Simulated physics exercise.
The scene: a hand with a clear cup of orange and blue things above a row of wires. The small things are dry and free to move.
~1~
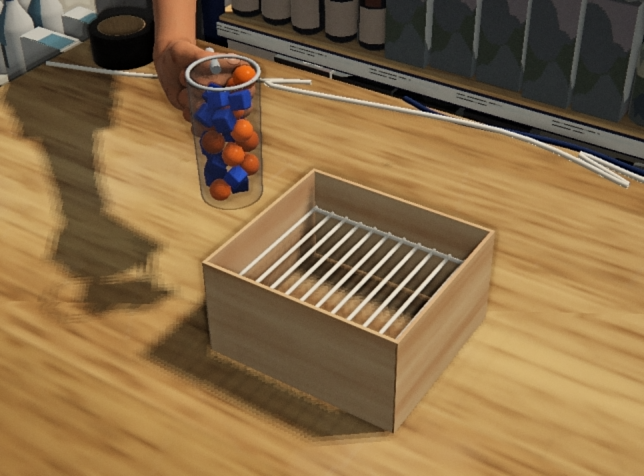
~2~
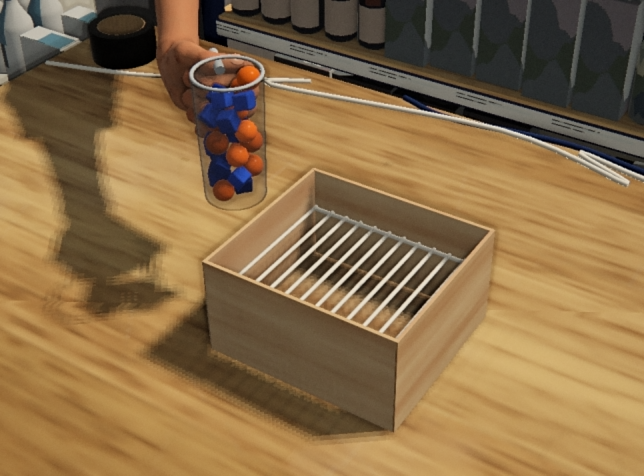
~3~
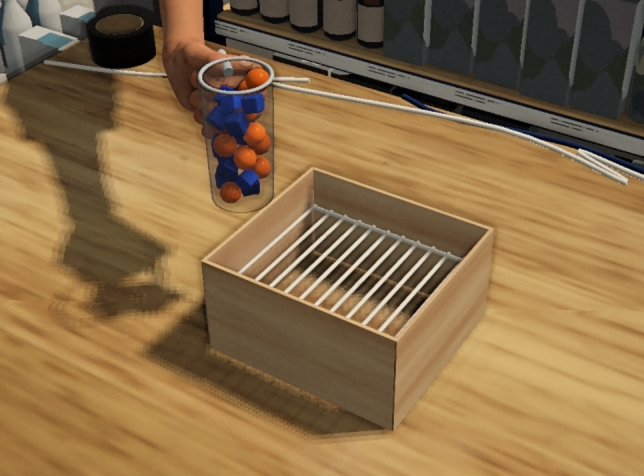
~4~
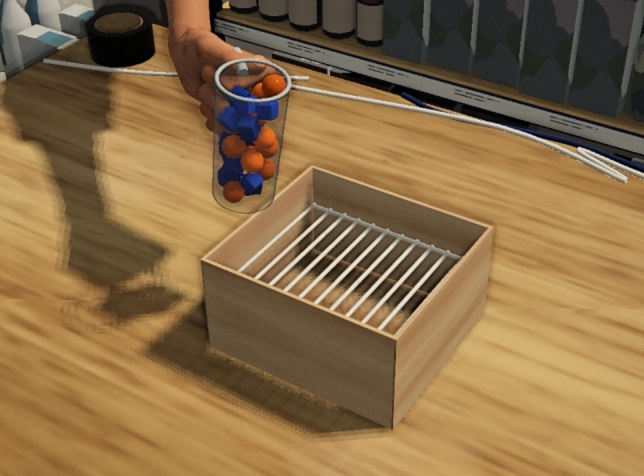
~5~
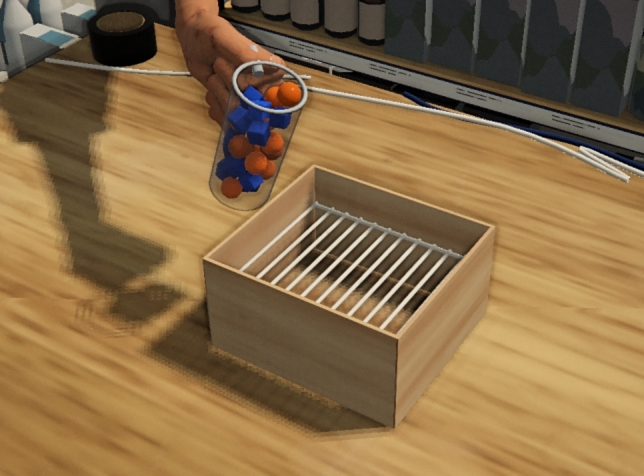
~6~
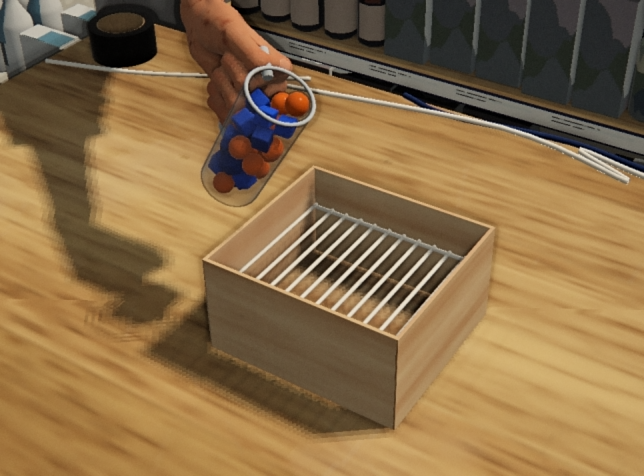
A hand at the upper left holds a clear cup filled with orange balls and blue dice-shaped beads, seen from above at an angle over a wood-grain tabletop. Below and to the right sits an open wooden box with a row of pale wires across it, with a dark round container and white cords behind. The hand moves the upright cup slightly right, then tilts its rim rightward, while the camera stays still.
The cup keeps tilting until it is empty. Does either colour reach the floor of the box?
Taking each in turn, the orange ones do not, the blue ones do not.
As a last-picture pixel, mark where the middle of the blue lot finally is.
Close to (322, 280).
Then, 0.63 s later than the last frame, orange ones, every one in the cup; blue ones, every one in the cup.
Then, 1.18 s later than the last frame, orange ones, almost all in the cup, about a tenth on or over the wires; blue ones, every one in the cup.
Then, 1.65 s later than the last frame, orange ones, every one on or over the wires; blue ones, every one on or over the wires.
When it is over, orange ones, every one on the wires, not one under the rack; blue ones, every one on the wires, not one under the rack.
